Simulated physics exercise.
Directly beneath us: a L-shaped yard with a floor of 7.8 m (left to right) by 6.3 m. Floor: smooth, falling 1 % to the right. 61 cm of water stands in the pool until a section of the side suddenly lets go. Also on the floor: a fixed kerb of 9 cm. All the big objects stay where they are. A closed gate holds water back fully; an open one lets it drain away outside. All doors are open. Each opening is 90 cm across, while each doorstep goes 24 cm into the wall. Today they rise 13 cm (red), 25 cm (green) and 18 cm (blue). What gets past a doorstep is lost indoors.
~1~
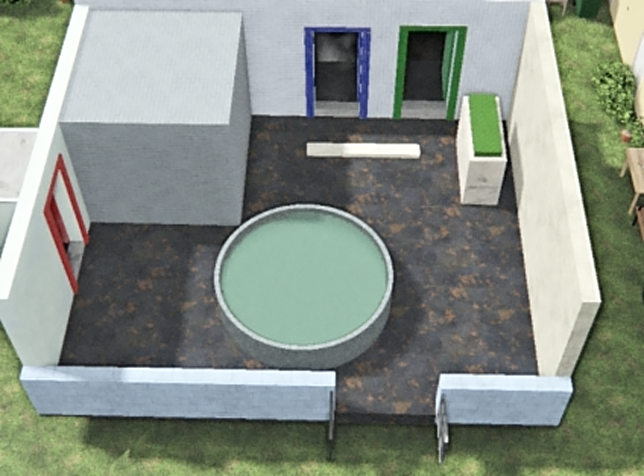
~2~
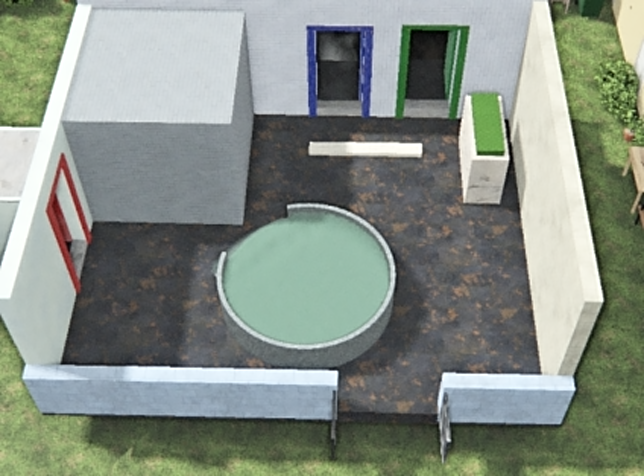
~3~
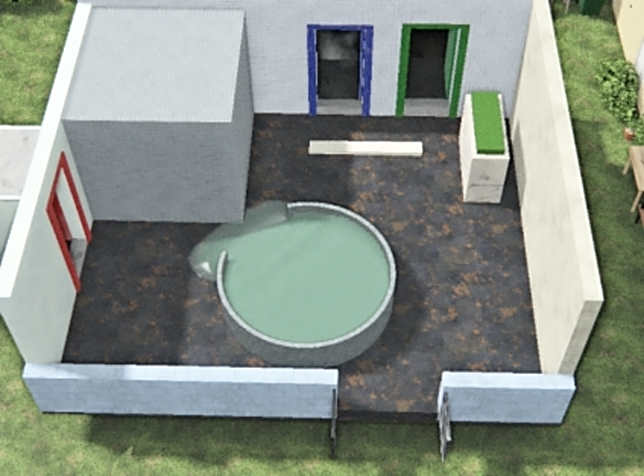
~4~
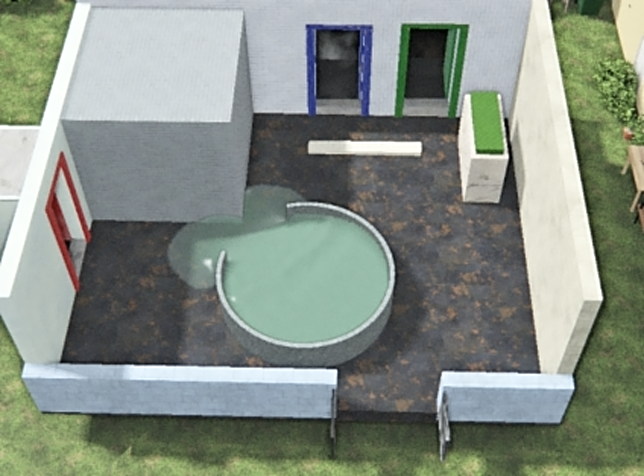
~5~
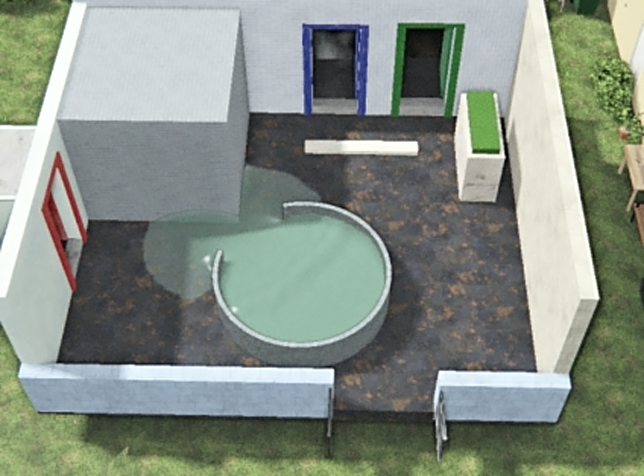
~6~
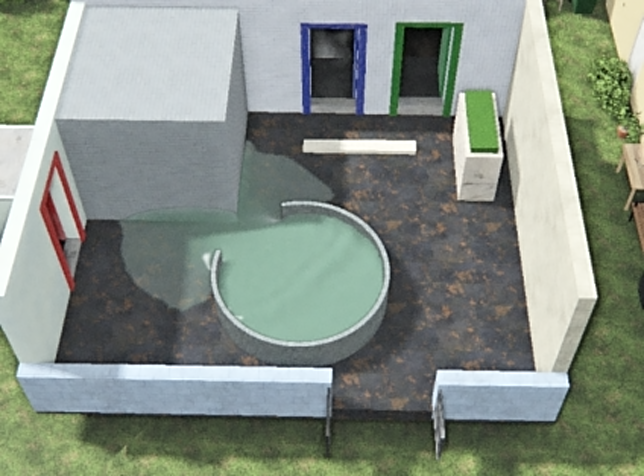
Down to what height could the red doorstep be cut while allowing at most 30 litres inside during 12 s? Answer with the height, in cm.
It could go down to about 27 cm.
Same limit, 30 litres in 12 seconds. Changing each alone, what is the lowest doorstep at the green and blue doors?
About 7.5 cm at green and 11.5 cm at blue.
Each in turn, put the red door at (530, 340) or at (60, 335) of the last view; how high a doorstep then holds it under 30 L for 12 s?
In turn: Roughly 11.0 cm, roughly 12.5 cm.
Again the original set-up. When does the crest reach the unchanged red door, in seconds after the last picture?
I'd say near 1.8 seconds.
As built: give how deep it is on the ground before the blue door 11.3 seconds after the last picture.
Some 5.5 cm.
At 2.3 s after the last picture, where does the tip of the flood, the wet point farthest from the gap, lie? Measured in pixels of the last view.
Front tip: Approx. (492, 122) px.
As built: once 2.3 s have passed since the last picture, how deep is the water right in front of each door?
Depths, in cm - red: 30, green: 5, blue: 18.
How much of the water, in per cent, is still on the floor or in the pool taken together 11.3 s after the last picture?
Something like 88 per cent of it remains.
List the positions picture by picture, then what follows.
In the first picture, still water, 61 cm deep, in the pool at (304, 276); the red door at (68, 230) is dry.
In the second picture, water pours out on the far side and has run 0.3 m, to (217, 266); about 7 cm deep outside, 61 cm at the back.
In the third picture, water pours out on the far side and has run 0.8 m, to (195, 255); about 9 cm deep outside, 61 cm at the back.
In the fourth picture, water pours out on the far side and has run 1.2 m, to (180, 236); about 8 cm deep outside, 61 cm at the back.
In the fifth picture, water pours out on the far side and has run 1.7 m, to (155, 222); about 6 cm deep outside, 61 cm at the back.
In the sixth picture, the gap is on the far side, the front 2.3 m out at (247, 144); the back of the pool holds 61 cm; the red door at (64, 227), 3.0 m from the gap, is still 0.9 m from the nearest water.
Then, 0.7 s after the last picture water covers 20 % of the floor, deepest (48 cm) near (236, 224); 22 cm at the red door, 2 litres in over its 13 cm doorstep.
Then, 2.3 s after the last picture water covers 40 % of the floor, deepest (33 cm) near (97, 221); 30 cm at the red door, 146 litres in over its 13 cm doorstep.
Then, 11.3 s after the last picture water covers 95 % of the floor, deepest (14 cm) near (503, 399); 9 cm at the red door, 254 litres in over its 13 cm doorstep.
At the red door as built, the water peaked near 32 cm, 1.9 s after the last picture.
With a doorstep of 22 cm, 79 litres would have come in within the 12 s; with 29.5 cm, 16 litres. So under 30 litres takes about 27 cm.
